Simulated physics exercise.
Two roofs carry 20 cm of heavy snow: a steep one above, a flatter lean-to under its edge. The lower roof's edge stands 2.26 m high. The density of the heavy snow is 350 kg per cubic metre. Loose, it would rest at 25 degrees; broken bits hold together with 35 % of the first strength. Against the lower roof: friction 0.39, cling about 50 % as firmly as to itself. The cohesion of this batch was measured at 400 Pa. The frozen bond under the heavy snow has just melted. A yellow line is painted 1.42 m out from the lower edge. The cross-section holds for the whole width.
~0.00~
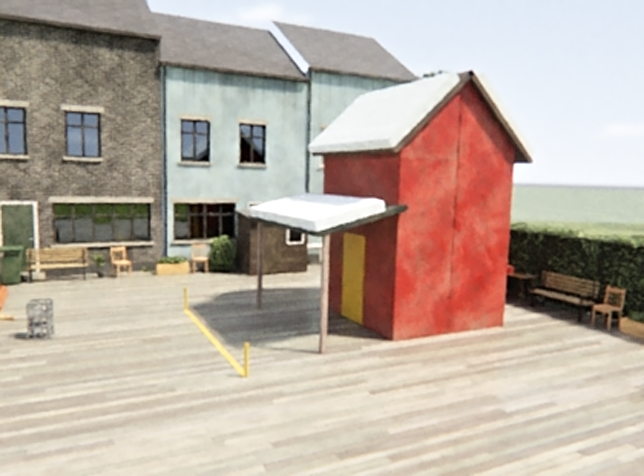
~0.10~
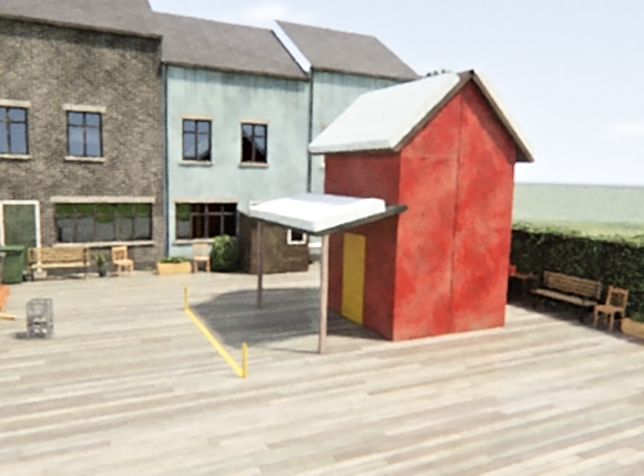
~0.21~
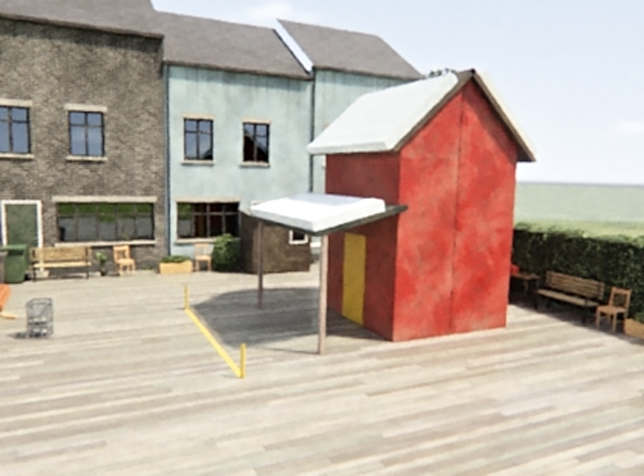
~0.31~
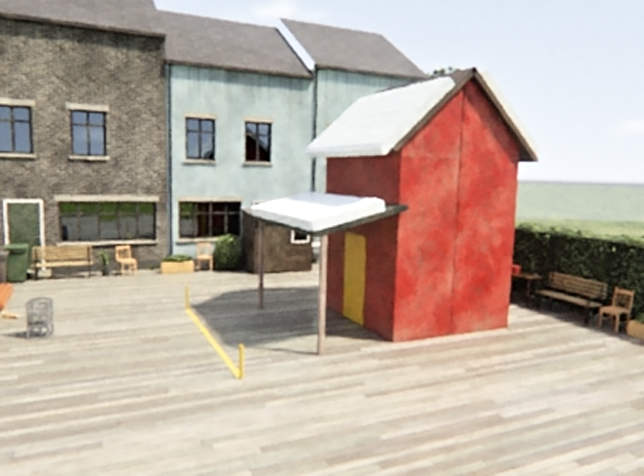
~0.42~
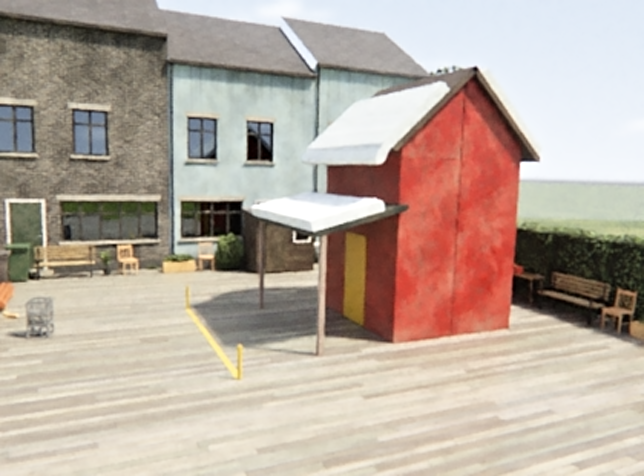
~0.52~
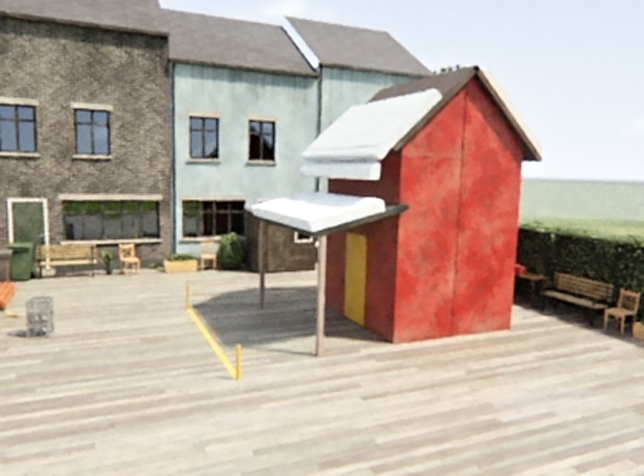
Thick snow sliding down the steep roof of a red building, its lower edge pushing past the eave above a snow-covered lean-to.
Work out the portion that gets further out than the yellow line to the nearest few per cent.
It comes to some 40 %.
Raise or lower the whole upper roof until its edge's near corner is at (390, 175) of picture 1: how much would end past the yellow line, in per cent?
Then about 8 %.
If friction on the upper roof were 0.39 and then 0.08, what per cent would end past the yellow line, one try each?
In that order: 30 %, 45 %.
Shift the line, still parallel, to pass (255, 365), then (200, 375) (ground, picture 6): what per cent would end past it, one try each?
In turn about 50 %, 25 %.
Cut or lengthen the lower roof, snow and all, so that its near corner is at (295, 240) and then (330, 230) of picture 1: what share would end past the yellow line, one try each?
In that order: 30 %, 40 %.
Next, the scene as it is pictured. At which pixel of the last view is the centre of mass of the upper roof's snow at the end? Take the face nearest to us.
Around (238, 323).
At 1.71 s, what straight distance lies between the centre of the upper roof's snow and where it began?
Roughly 4.2 m.
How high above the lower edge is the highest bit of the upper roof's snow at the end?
Roughly 0.6 m.
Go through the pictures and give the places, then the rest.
In the first picture, leading edge of the heavy snow at (392, 141).
In the second picture, leading edge of the heavy snow at (391, 142), its middle shifted 2.6 cm, 1 % of it past the upper edge, in one piece.
In the third picture, leading edge of the heavy snow at (388, 147), its middle shifted 10 cm, 5 % of it past the upper edge, in one piece.
In the fourth picture, leading edge of the heavy snow at (384, 145), its middle shifted 24 cm, 12 % of it past the upper edge, in one piece.
In the fifth picture, leading edge of the heavy snow at (378, 154), its middle shifted 42 cm, 21 % of it past the upper edge, cracking.
In the sixth picture, leading edge of the heavy snow at (371, 166), its middle shifted 67 cm, 33 % of it past the upper edge, cracking.
After 1.07 s, none is below the lower edge and 0 % is past the line.
After 1.71 s, 56 % is below the lower edge and 16 % is past the line.
After 2.36 s, 62 % is below the lower edge and 40 % is past the line.
After 3.00 s, 62 % is below the lower edge and 40 % is past the line.
After 3.10 s, at the end, 62 % is below the lower edge and 40 % is past the line.
